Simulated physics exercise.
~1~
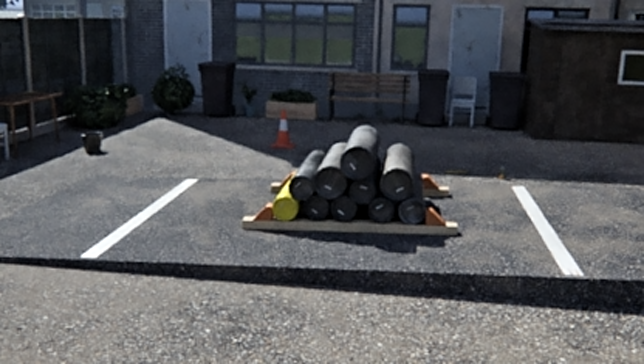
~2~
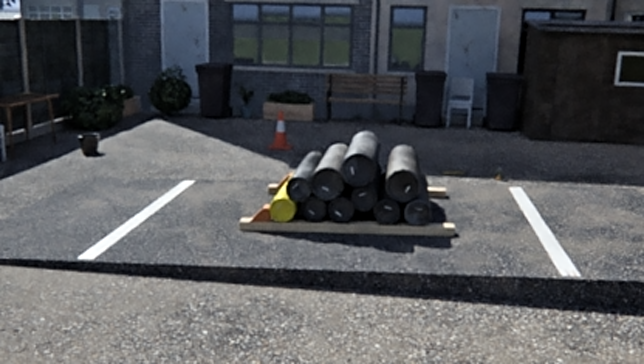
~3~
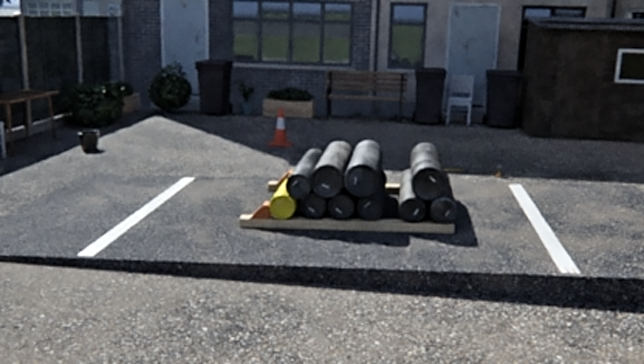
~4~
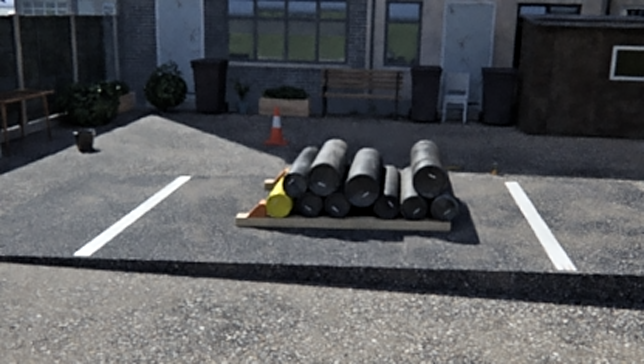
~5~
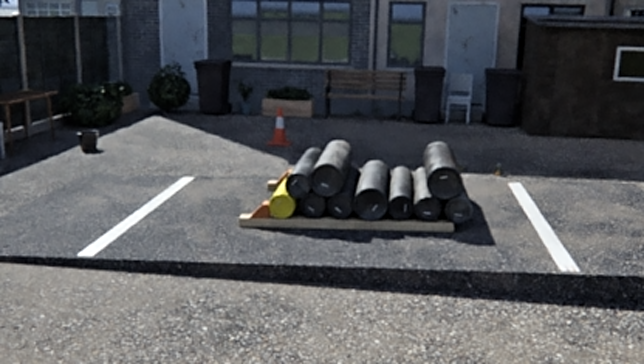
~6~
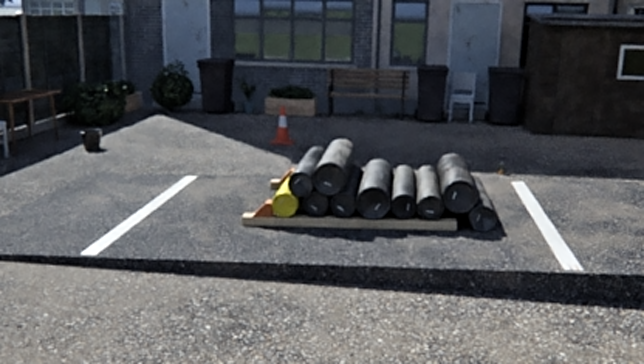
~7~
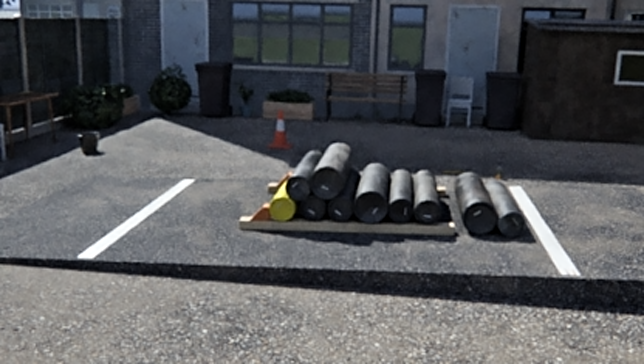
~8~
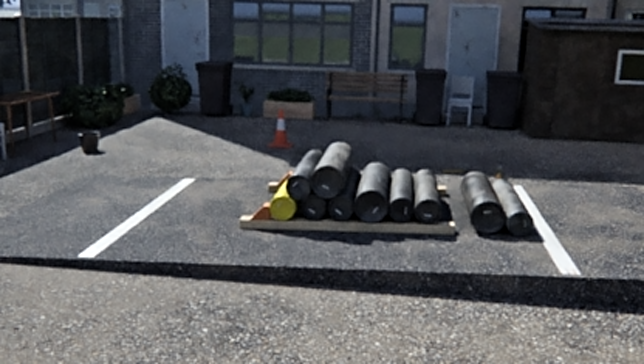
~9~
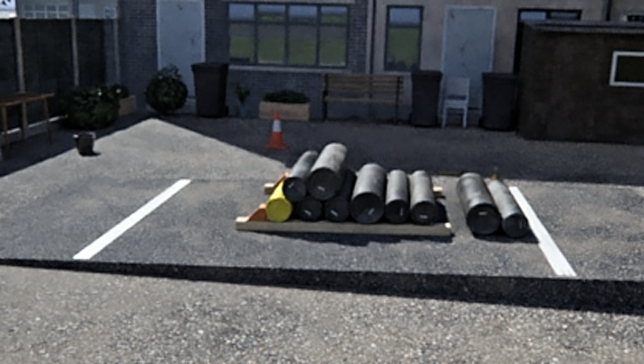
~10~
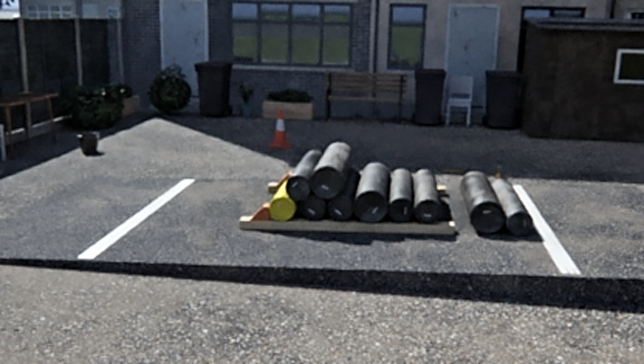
In a sunlit paved yard before a building with pale doors, seen from the front by a slightly swaying camera, dark cylinders and a yellow one lie stacked end-on on wooden bearers between two white lines. An orange cone, bins and a bench stand behind. The right-hand chock goes, and the top cylinder sinks as the pile spreads to the right. Two dark cylinders roll off the right end onto the ground and stop just short of the right line. The yellow one stays against the left chock, and neither line is crossed.
